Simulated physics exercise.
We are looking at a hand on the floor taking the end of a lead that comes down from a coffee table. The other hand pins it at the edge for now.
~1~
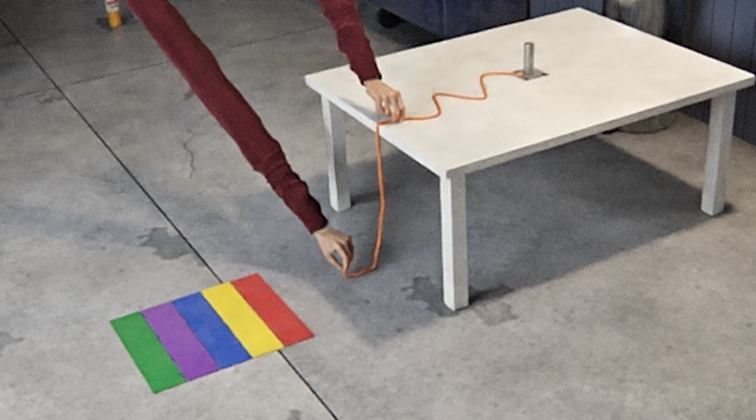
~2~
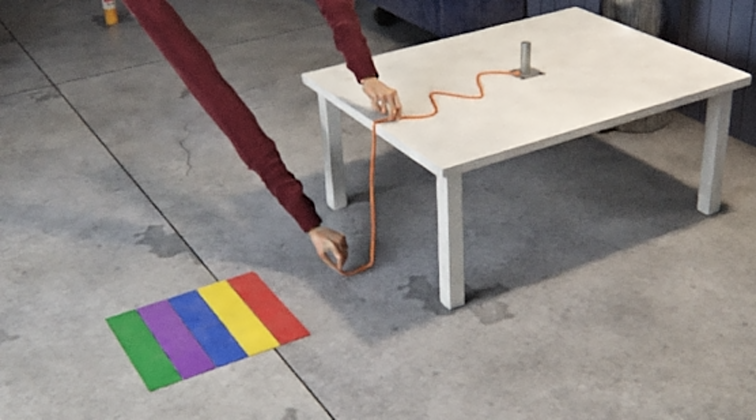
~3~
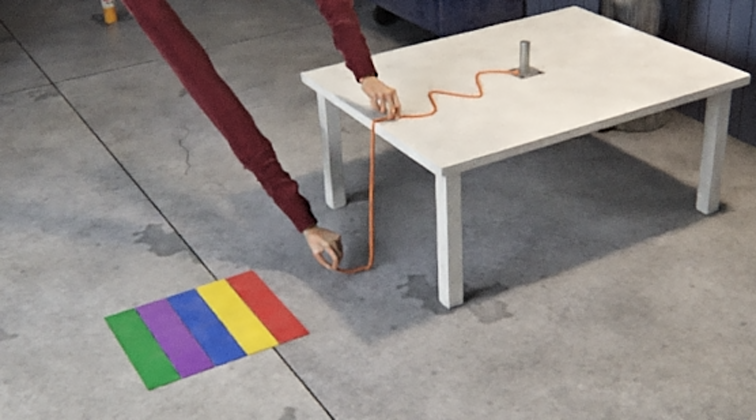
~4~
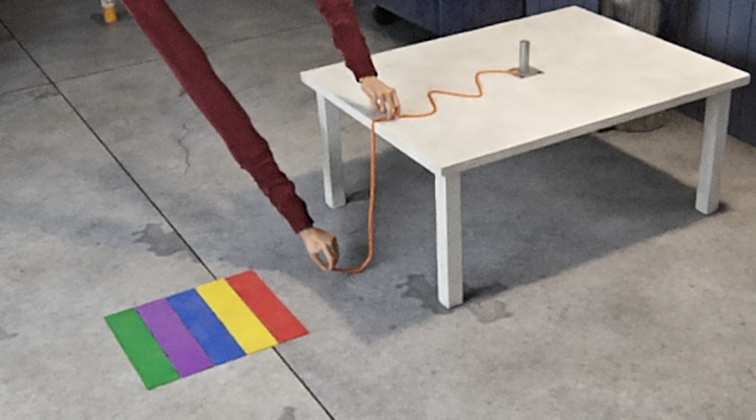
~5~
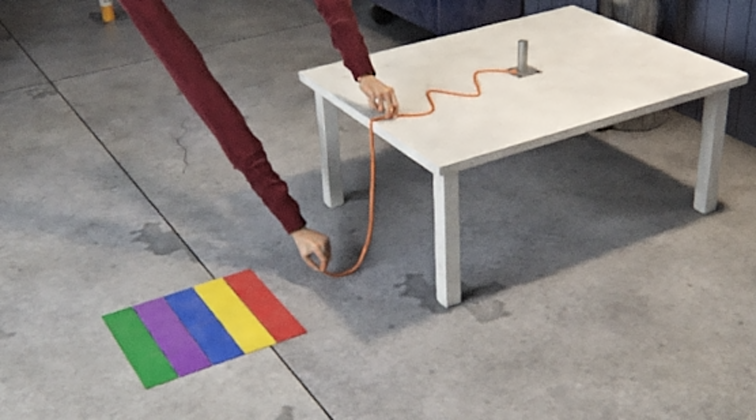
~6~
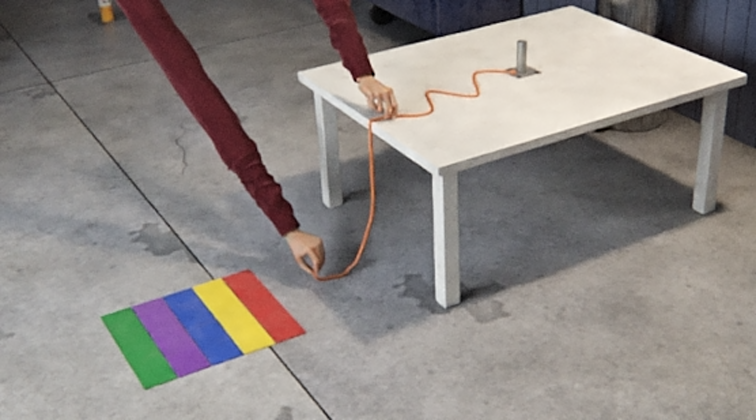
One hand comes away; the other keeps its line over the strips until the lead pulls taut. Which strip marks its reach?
Over green.
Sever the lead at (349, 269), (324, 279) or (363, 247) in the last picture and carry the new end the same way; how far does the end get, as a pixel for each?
Try by try, around (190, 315), (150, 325) and (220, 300).
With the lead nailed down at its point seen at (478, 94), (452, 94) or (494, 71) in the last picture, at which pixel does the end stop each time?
Try by try, around (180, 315), (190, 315) and (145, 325).
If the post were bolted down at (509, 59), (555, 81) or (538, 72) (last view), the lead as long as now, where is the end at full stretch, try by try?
The places are (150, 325), (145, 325) and (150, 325).
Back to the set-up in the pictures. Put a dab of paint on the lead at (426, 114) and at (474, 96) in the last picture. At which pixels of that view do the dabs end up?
They go to (344, 145) and to (432, 99).
Early on, end near (194, 311); over blue.
Midway, end near (154, 324); over purple.
At the end of the slack, end near (132, 331); over green. The end stops over the green strip.
